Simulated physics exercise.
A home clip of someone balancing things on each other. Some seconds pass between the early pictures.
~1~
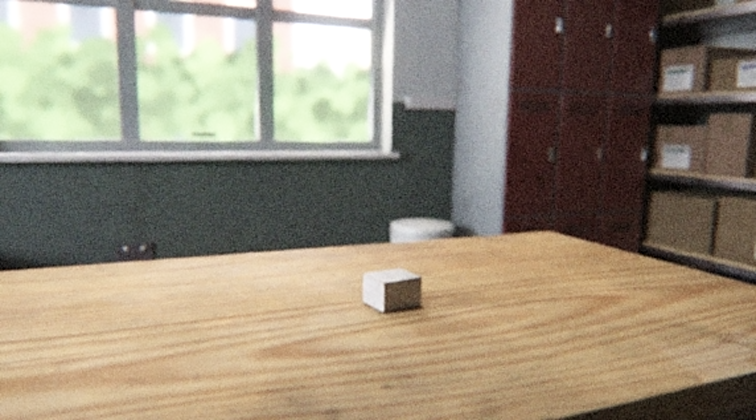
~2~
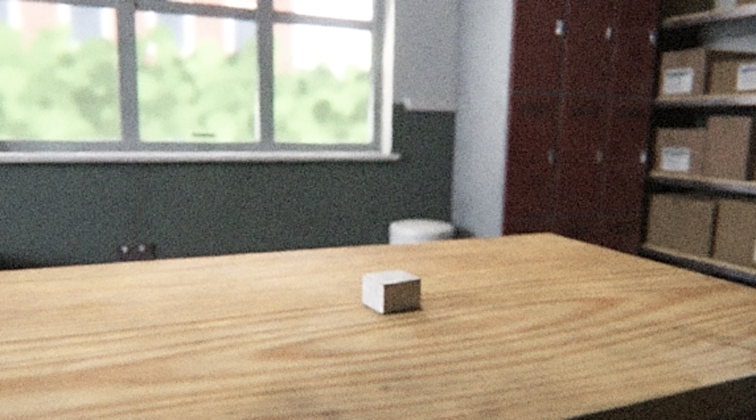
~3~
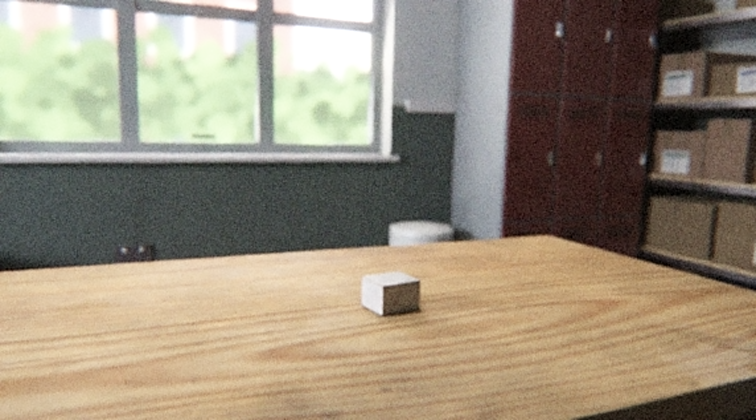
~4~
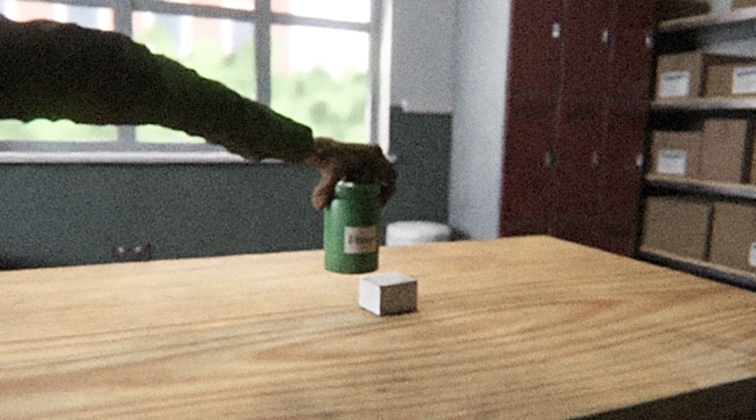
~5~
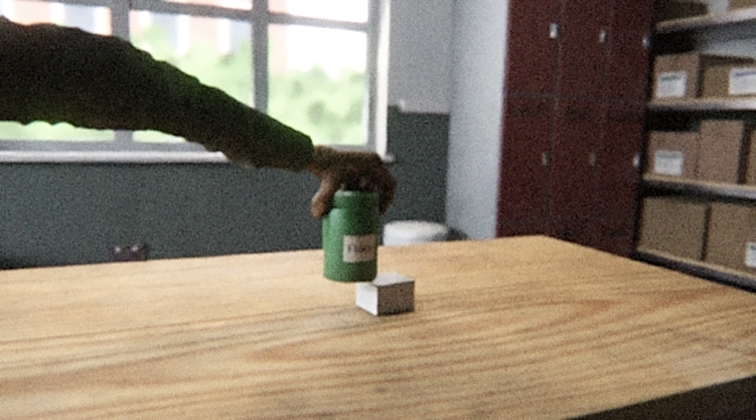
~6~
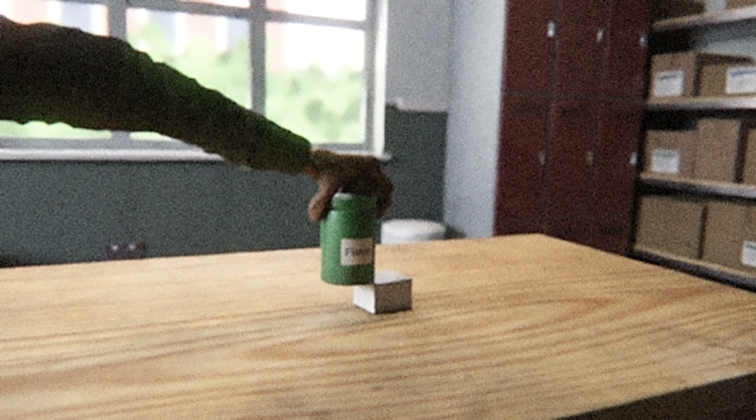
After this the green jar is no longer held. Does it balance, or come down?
Here the pile comes apart.
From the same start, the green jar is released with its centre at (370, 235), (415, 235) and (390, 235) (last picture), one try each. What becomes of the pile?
First try: It holds; second try: It gives way; third try: It keeps its balance.
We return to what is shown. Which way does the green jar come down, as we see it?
It goes to the left.
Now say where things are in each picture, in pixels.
In the first frame, the last thing is not in view yet; white block (392, 289).
In the second frame, the last thing is not in view yet; white block (392, 291).
In the third frame, the last thing is not in view yet; white block (391, 292).
In the fourth frame, still above its spot; green jar (352, 227); white block (388, 292).
In the fifth frame, still above its spot; green jar (351, 235); white block (385, 292).
In the sixth frame, in place under the hand; green jar (349, 238); white block (383, 291).
Then, 0.30 s later than the last frame, green jar now fallen.
Then, 0.40 s later than the last frame, things are still on the move.
When it is over, fallen, green jar; white block as before. End places, in pixels of the last picture, green jar near (278, 292). The pile gives way.
